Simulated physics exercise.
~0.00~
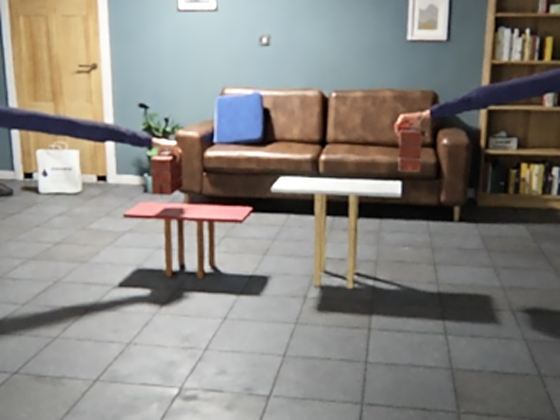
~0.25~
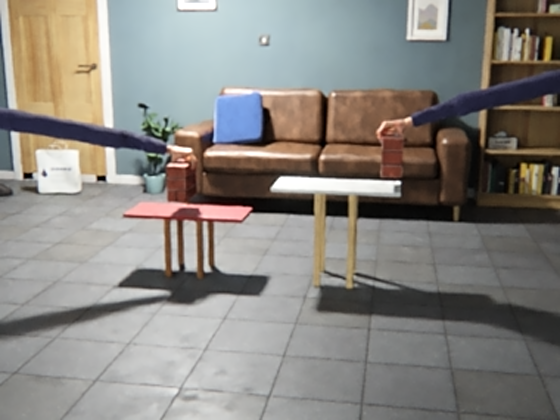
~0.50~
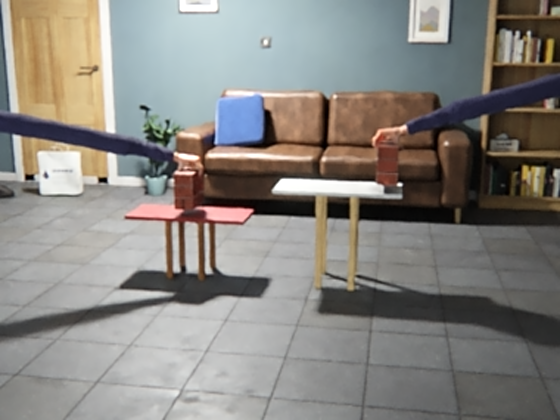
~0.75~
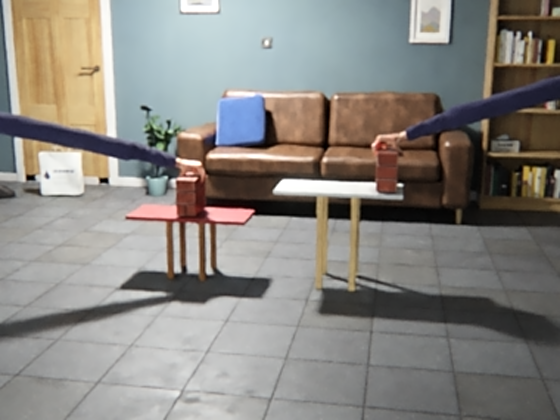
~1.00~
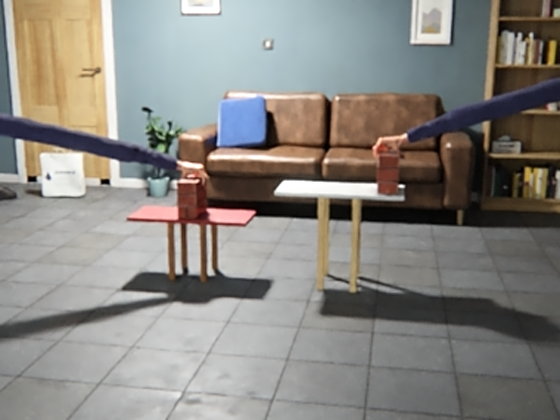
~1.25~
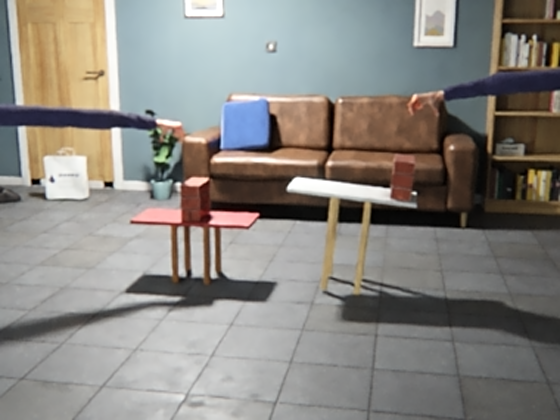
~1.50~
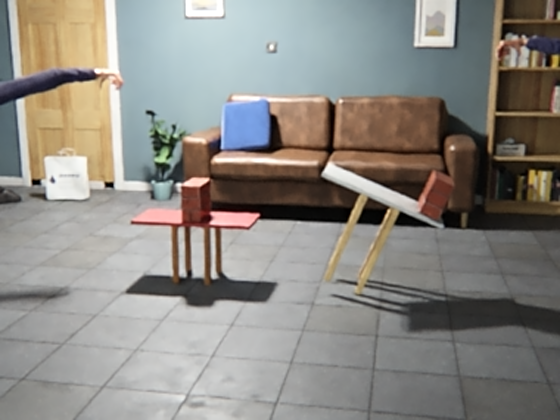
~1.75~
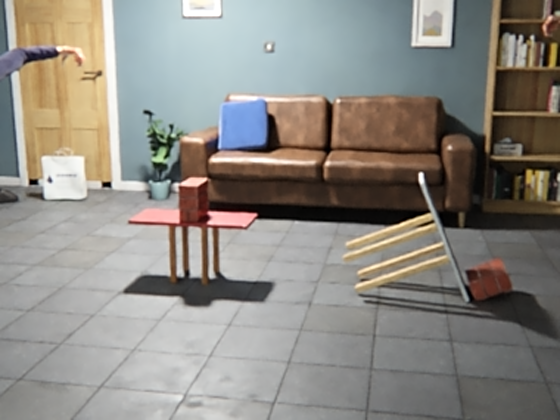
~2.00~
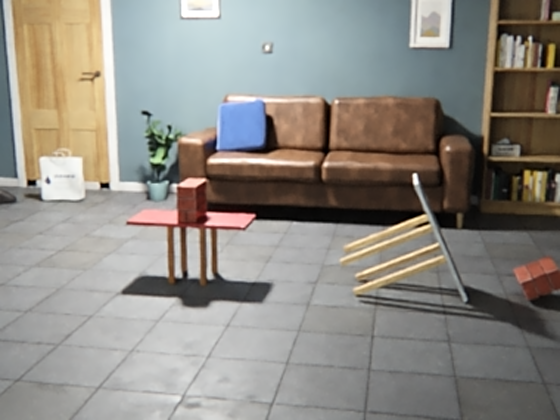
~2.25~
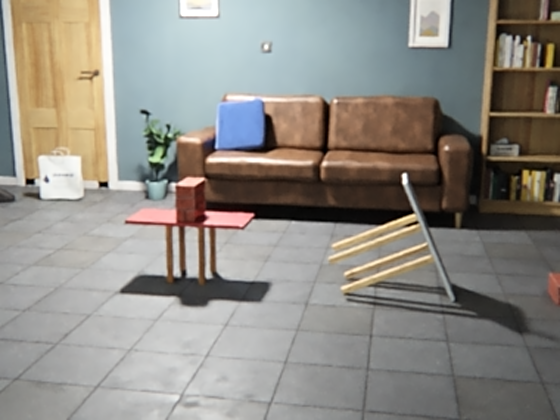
Two dark-sleeved arms reach in from either side of a grey-tiled living room, seen from the front, with a brown leather sofa, blue cushion and bookshelf behind. Each hand lowers a stack of reddish bricks, the left onto a low red stand and the right onto the right end of a taller white one. Both hands let go and draw back. The white stand tips to the right and topples, spilling its bricks, which tumble away across the floor toward the right edge. It ends on its side, while the red stand remains upright with its bricks on top.
